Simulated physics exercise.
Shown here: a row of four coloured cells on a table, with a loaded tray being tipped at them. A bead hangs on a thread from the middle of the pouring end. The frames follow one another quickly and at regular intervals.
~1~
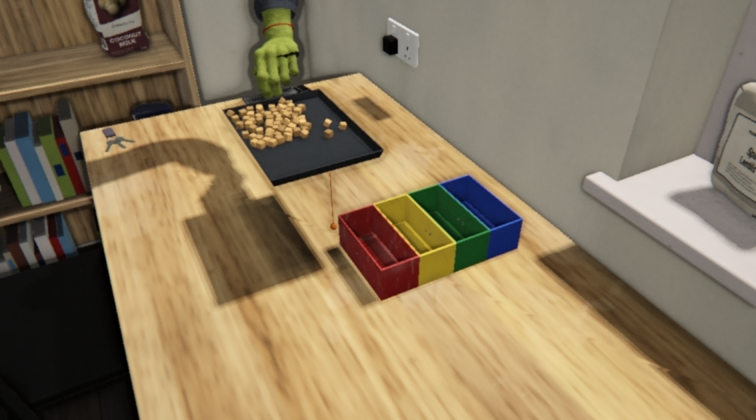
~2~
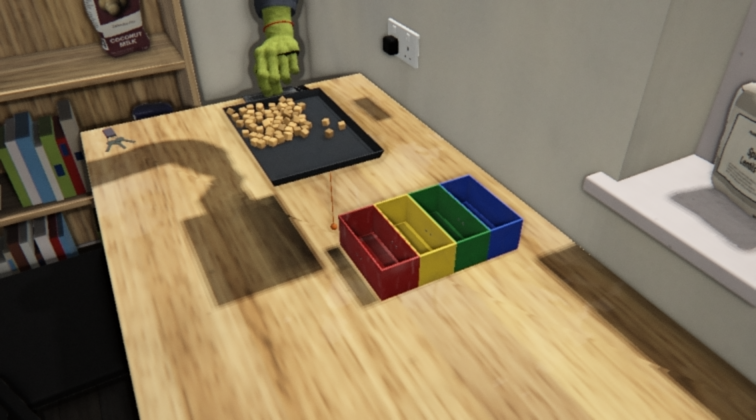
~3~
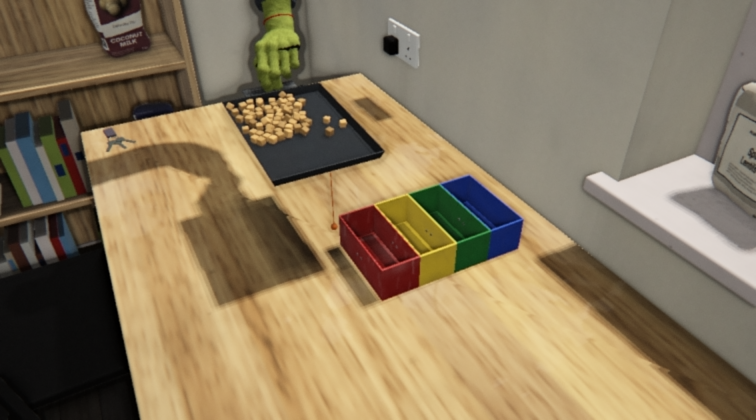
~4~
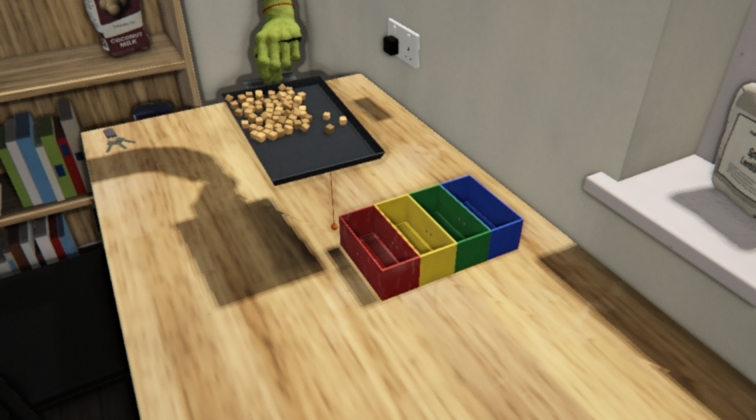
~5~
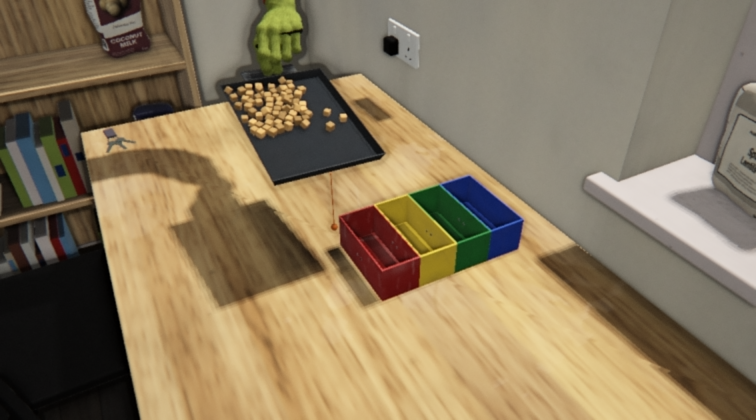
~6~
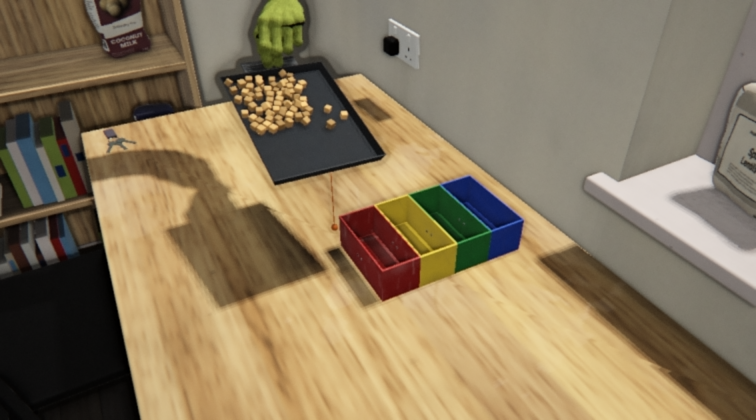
Green robotic hand gradually raising the far end of a dark tray of small wooden cubes behind four coloured cells.
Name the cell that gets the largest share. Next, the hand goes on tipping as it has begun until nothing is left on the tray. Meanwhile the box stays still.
Red.
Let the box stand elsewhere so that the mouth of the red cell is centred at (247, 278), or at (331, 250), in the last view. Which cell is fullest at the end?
The cell in blue, then the cell in yellow.
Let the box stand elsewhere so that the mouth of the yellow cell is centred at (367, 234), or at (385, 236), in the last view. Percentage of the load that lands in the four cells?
First placement near 90 percent, second near 80 percent.
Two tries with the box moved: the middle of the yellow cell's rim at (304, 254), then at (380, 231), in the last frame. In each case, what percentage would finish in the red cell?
It would be near 0 per cent first and near 40 per cent second.
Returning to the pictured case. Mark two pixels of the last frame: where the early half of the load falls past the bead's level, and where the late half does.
Starting near (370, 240), moving on to near (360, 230).
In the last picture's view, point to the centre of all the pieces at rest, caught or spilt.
Near (376, 274).
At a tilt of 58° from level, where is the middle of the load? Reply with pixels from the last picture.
(345, 157).
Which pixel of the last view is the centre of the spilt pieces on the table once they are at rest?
Centre: Close to (323, 307).
Just after the last frame, tray tipped steeply; the larger part on the tray; just a few in the red cell; roughly a quarter falling or outside the box.
A moment on, tray tipped right over; roughly half on the tray; about a tenth in the red cell; about a tenth in the yellow cell; roughly a third falling or outside the box.
Further on, tray tipped past a quarter turn; roughly half in the red cell; about a tenth in the yellow cell; roughly a third falling or outside the box.
When it is over, tray tipped past a quarter turn; roughly half in the red cell; about a tenth in the yellow cell; not one in the green cell; not one in the blue cell; roughly a third outside the box.
